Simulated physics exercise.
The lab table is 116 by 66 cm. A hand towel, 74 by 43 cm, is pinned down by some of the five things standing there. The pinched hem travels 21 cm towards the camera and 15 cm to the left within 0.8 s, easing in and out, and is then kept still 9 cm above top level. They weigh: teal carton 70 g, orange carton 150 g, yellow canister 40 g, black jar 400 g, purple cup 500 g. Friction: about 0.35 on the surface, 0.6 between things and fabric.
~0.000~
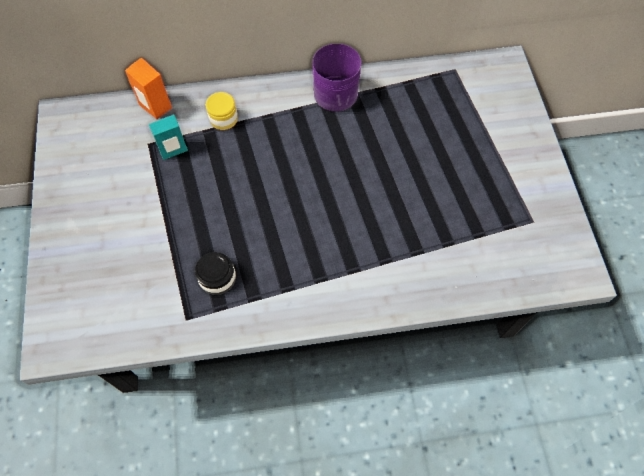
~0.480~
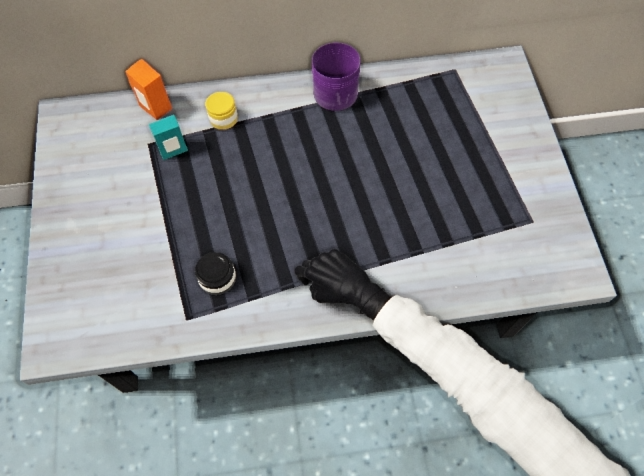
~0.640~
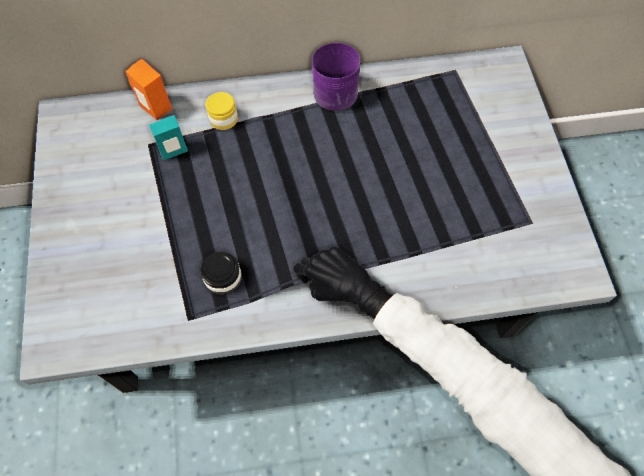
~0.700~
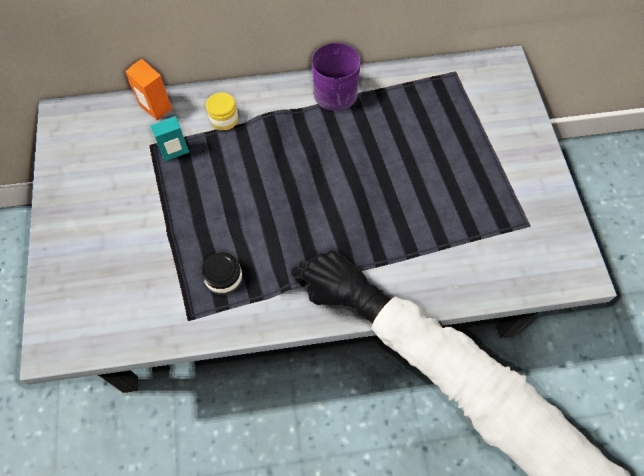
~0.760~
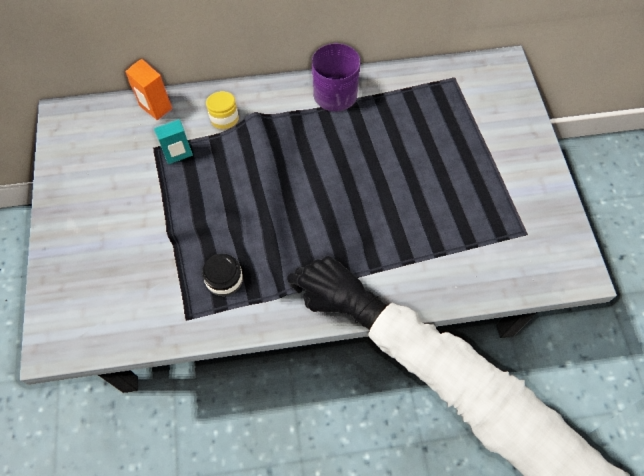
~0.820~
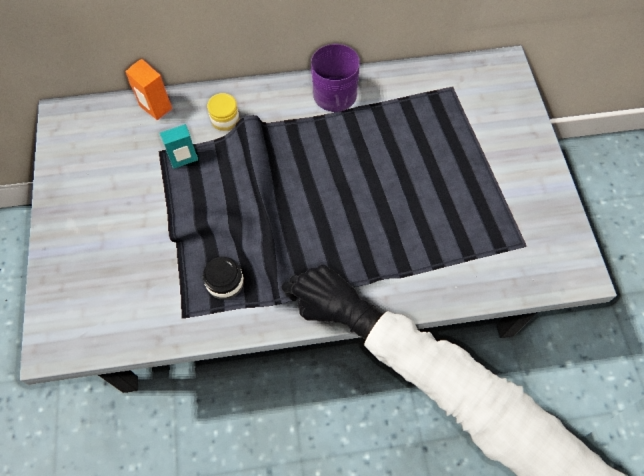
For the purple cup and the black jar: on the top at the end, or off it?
Result: Purple cup remains up there, black jar falls off.
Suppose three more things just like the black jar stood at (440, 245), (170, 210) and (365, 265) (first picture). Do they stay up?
In turn: Goes over, stays up, drops off.
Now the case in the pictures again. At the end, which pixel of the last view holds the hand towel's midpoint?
Near (279, 303).
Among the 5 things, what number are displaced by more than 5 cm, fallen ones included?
That makes 2.
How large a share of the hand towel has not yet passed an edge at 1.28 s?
About 75 per cent.
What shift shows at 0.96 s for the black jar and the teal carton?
About: Black jar 4 cm, teal carton 8 cm.
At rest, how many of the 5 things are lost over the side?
1 of them.
After 1.0 s, 100 % of the hand towel is still over the top; black jar 3 cm off its start, teal carton 9 cm off its start.
After 1.1 s, 90 % of the hand towel is still over the top; black jar 9 cm off its start, teal carton 17 cm off its start.
After 1.3 s, 75 % of the hand towel is still over the top; black jar 17 cm off its start at (210, 355), teal carton 25 cm off its start at (240, 199).
After 1.4 s, 70 % of the hand towel is still over the top; black jar over the edge, teal carton 26 cm off its start.
After 3.0 s, 65 % of the hand towel is still over the top; black jar over the edge, purple cup 0 cm off its start at (336, 63), teal carton on its side, 27 cm off its start at (233, 240).
